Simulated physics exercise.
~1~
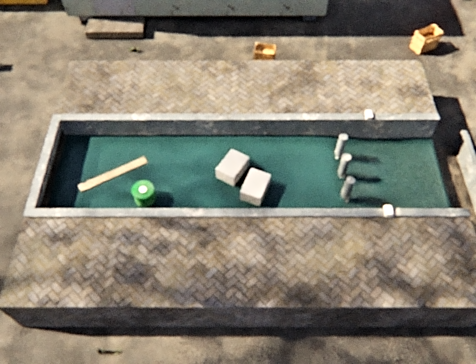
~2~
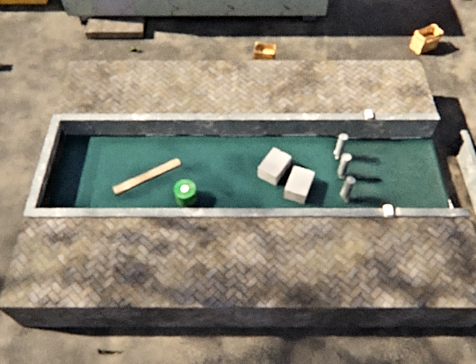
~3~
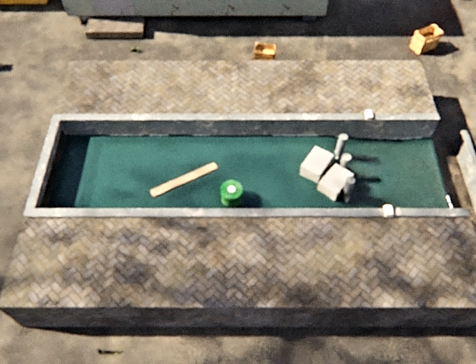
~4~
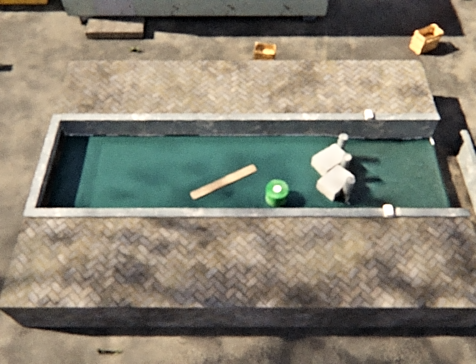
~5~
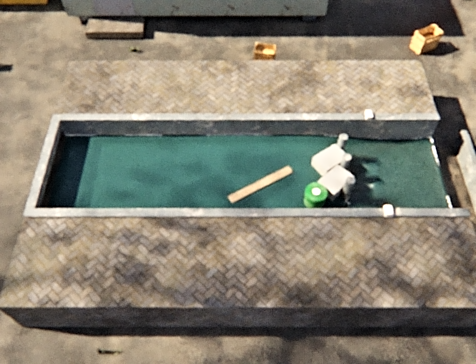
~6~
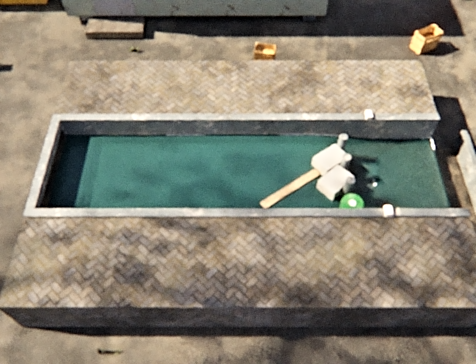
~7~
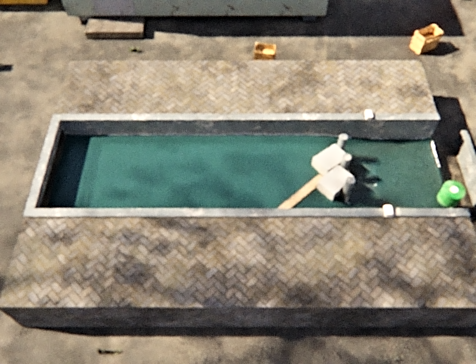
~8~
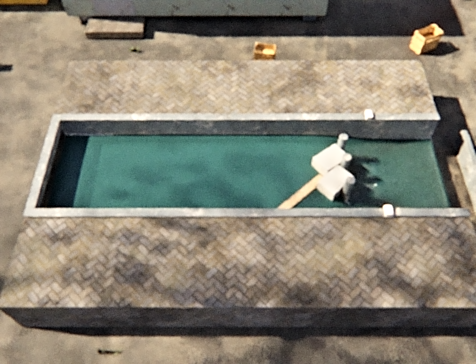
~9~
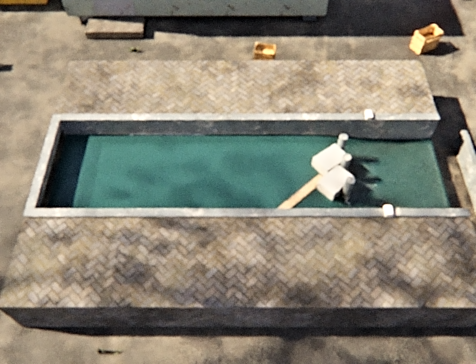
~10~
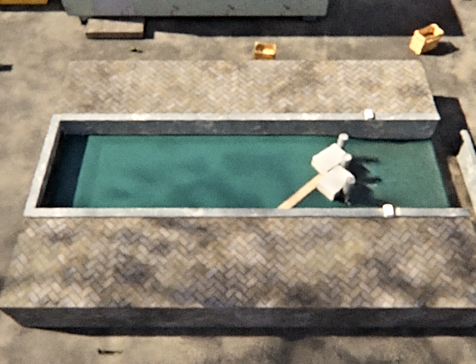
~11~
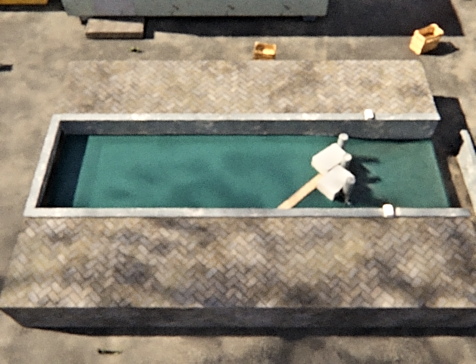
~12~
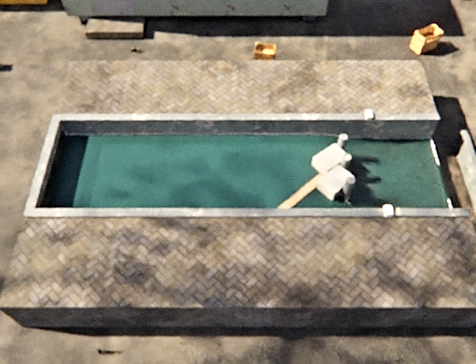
A green tub drifts right past two white blocks and out, while they and a plank jam.
